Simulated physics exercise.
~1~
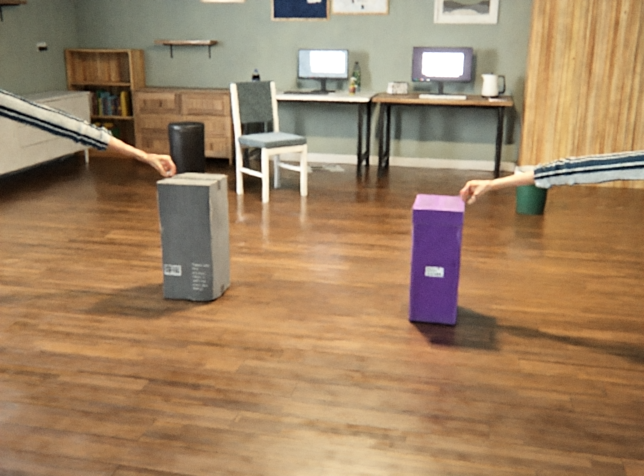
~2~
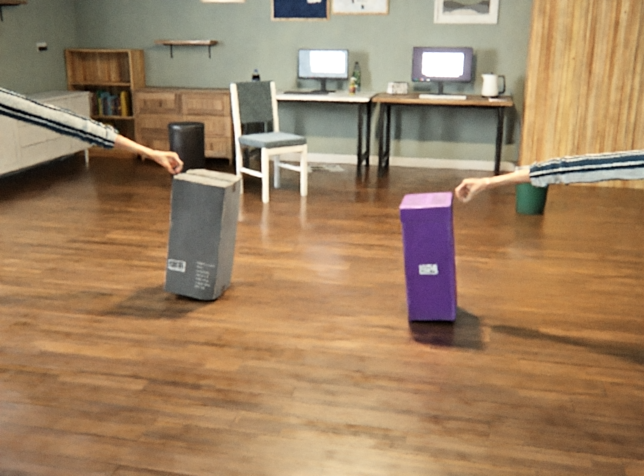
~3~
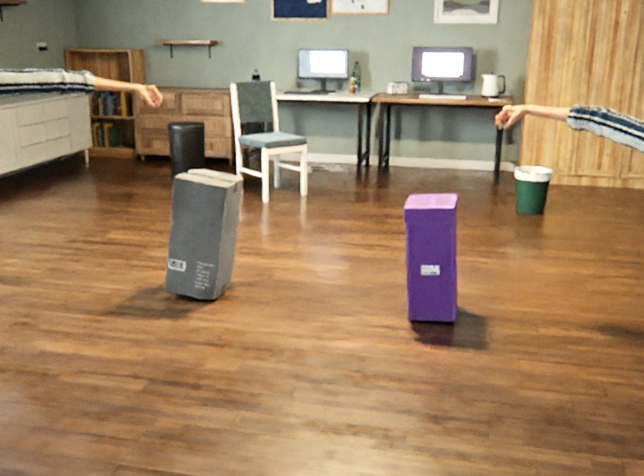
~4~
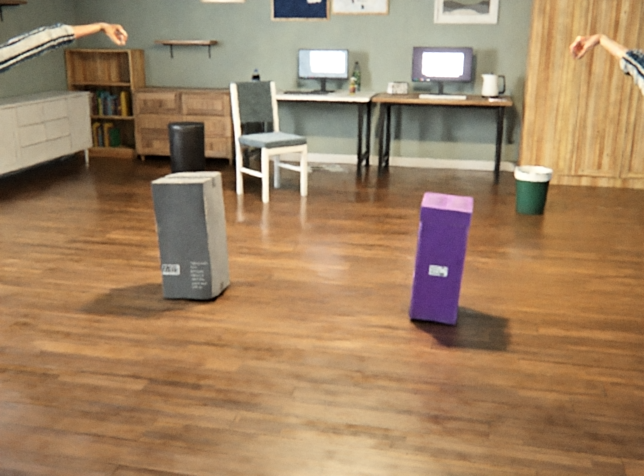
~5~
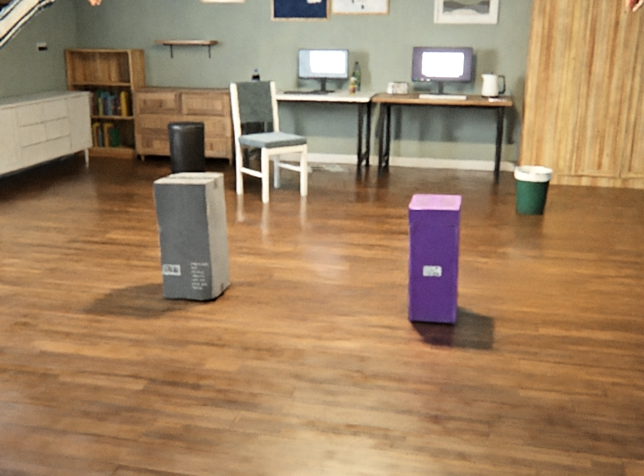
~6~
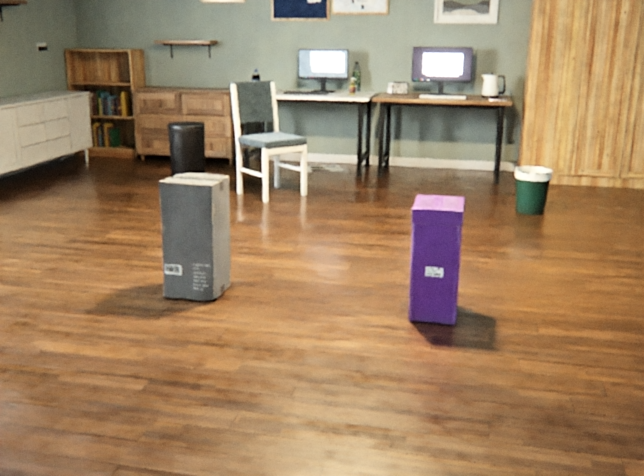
Grey box and purple box rocking on a wooden floor after two hands tip and release them, both settling upright.
